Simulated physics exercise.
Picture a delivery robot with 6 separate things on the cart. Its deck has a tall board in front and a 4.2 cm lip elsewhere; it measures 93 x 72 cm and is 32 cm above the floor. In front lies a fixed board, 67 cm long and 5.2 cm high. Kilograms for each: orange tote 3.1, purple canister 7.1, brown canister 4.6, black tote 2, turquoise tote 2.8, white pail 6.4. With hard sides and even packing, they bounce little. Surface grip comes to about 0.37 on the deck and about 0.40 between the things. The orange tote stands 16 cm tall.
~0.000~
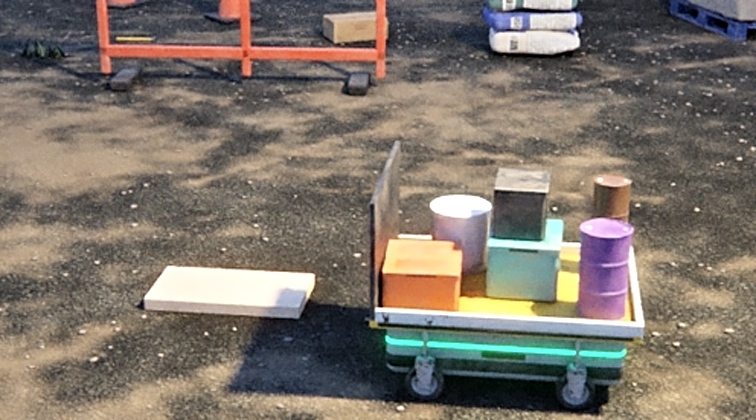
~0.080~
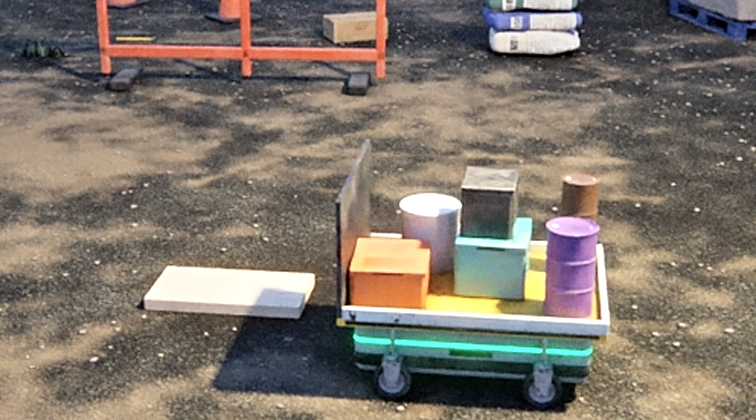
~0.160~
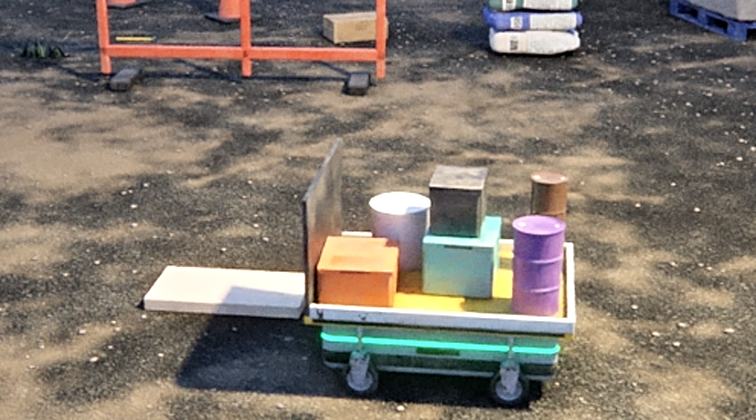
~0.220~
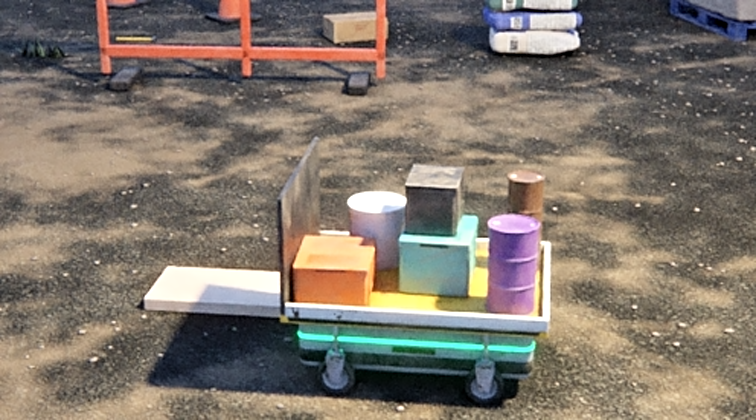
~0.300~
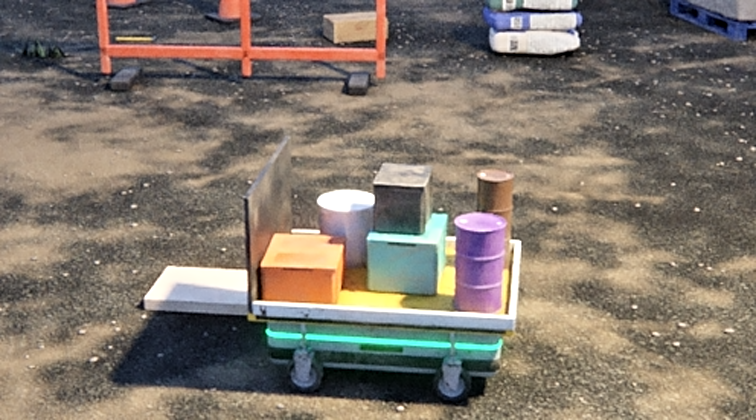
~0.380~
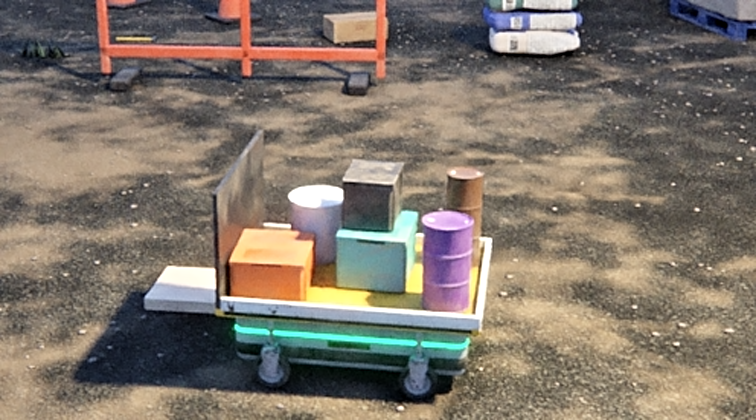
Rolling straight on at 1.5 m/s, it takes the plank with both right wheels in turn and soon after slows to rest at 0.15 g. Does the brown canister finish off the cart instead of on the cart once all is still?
No, it stays on the cart.
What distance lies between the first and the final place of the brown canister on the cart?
22 cm.
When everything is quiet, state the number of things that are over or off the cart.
Total: 1.
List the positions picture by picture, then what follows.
In the first picture, cart has run 0 cm; orange tote (423, 277).
In the second picture, cart has run 12 cm; black tote (490, 203); turquoise tote (493, 258).
In the third picture, cart has run 24 cm; white pail (400, 232); orange tote (360, 273).
In the fourth picture, cart has run 33 cm; purple canister (512, 266); black tote (435, 201).
In the fifth picture, cart has run 45 cm; turquoise tote (408, 253); white pail (348, 230).
In the sixth picture, cart has run 57 cm; brown canister (464, 218); orange tote (274, 266).
By 0.58 s, cart has run 87 cm; white pail tilted 11°; orange tote 3 cm from its spot; black tote 4 cm from its spot.
By 0.88 s, cart has run 132 cm; brown canister tilted 11° near (266, 179); black tote tilted 10°; white pail tilted 11°.
By 1.08 s, cart has run 162 cm; brown canister tilted 31° near (174, 203); purple canister tilted 18°; black tote 9 cm from its spot.
By 1.48 s, cart has run 221 cm; brown canister tilted 54° near (28, 221); black tote 11 cm from its spot; purple canister tilted 8°.
When it is over (3.5 s), lying over on the cart, brown canister; not toppled but over 10 cm from the start, black tote; the other 4 within 10 cm of the start.
